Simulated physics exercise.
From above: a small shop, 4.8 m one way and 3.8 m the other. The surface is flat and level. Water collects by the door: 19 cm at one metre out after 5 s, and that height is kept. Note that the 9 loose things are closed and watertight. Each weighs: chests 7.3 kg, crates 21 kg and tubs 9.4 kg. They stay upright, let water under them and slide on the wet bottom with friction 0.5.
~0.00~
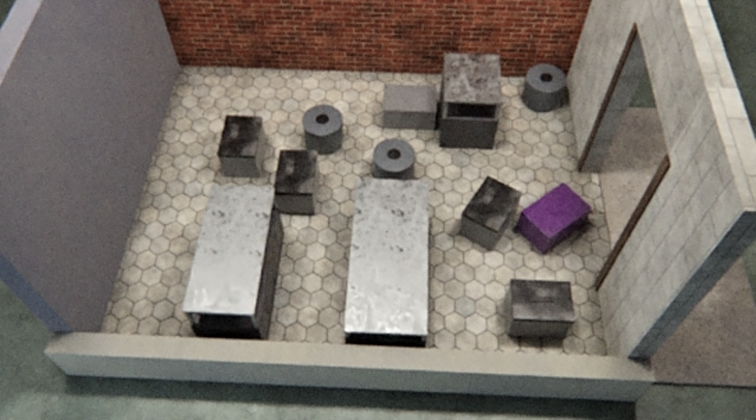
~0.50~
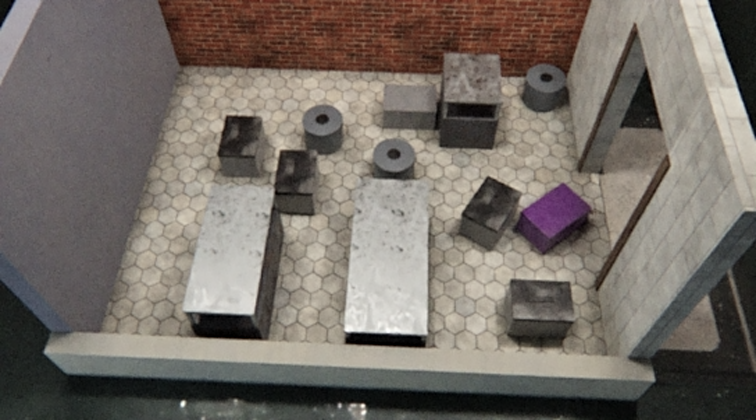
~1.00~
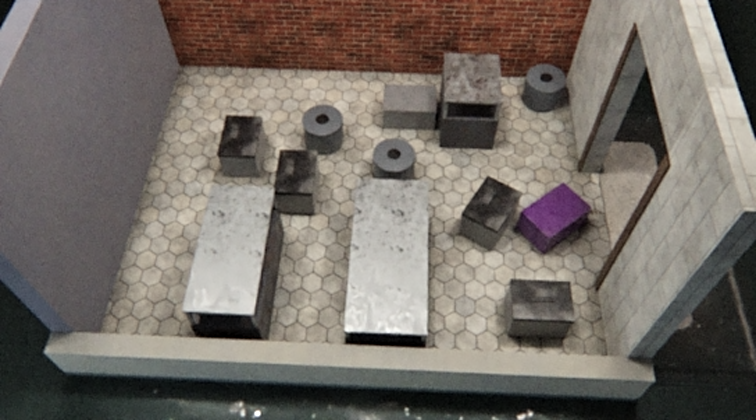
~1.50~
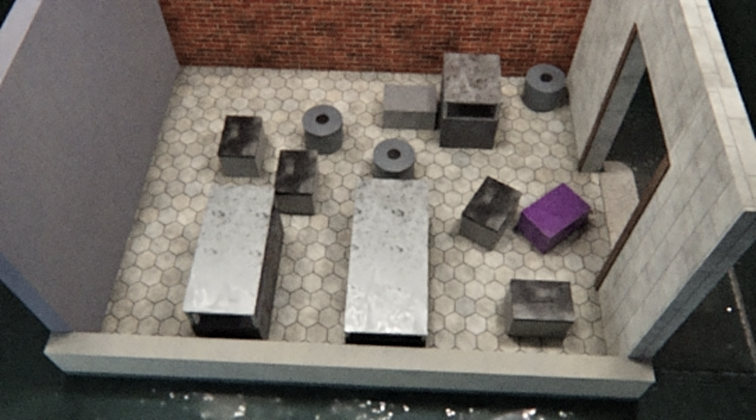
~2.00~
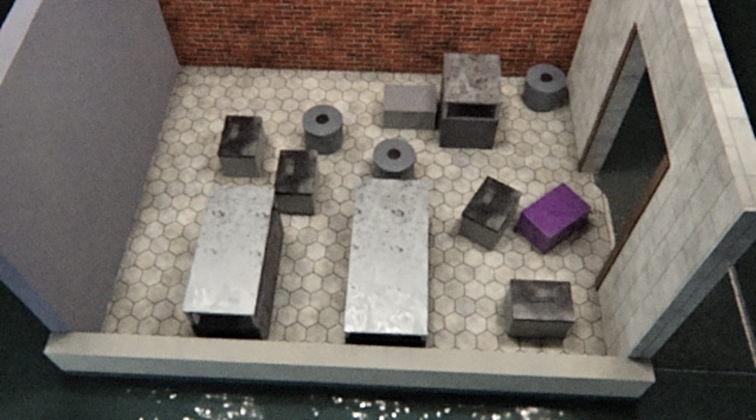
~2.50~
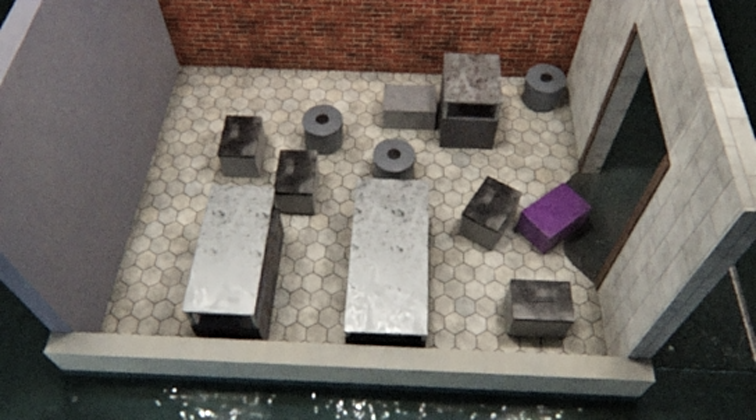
At the start, a small brick-backed room seen from above holds metal tables, dark crates, grey round tubs and a purple crate near the right doorway. Dark water then spreads outside around the walls and through the doorway, finally creeping onto the floor beside the purple crate, while every object stays still.
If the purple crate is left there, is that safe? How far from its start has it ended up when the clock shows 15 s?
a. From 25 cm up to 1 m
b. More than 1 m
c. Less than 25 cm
More than 1 m.
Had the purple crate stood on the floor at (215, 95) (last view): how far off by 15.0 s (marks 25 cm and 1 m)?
Short answer, it goes a modest way.
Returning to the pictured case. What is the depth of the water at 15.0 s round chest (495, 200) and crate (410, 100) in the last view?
Around 13 cm and 9 cm.
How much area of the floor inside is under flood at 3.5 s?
Wet area: Approx. 1.0 m2.
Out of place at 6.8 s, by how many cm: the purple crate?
Roughly 80 cm by then.
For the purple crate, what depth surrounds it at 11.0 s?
Close to 7 centimetres.
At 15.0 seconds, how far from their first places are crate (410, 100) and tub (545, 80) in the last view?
In turn: 5 cm, 140 cm.
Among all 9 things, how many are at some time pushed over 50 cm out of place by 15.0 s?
The count comes to 8.
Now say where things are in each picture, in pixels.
In the first frame, the purple crate at (557, 209) rests on the ground; water covers 0.0 m2; 0 of 9 have shifted.
In the second frame, the purple crate at (557, 209) rests on the ground; 0.0 m2 under water; 0 of 9 have shifted.
In the third frame, the purple crate at (557, 209) rests on the ground; water covers 0.0 m2; 0 of 9 have shifted.
In the fourth frame, the purple crate at (557, 209), on the bottom; water covers 0.0 m2; 0 of 9 have shifted.
In the fifth frame, the purple crate at (557, 209) rests on the ground; water covers 0.0 m2; 0 of 9 have shifted.
In the sixth frame, the purple crate at (557, 209) rests on the ground; 0.2 m2 under water; 0 of 9 have shifted.
After 3.5 s the purple crate is near (556, 209), 0.0 m from its start, aground; 0 afloat.
After 6.8 s the purple crate is near (486, 197), 0.7 m from its start, aground; 3 afloat.
After 11.0 s the purple crate is near (342, 120), 2.5 m from its start, aground; 4 afloat.
After 15.0 s the purple crate is near (250, 88), 3.6 m from its start, afloat; 9 afloat.
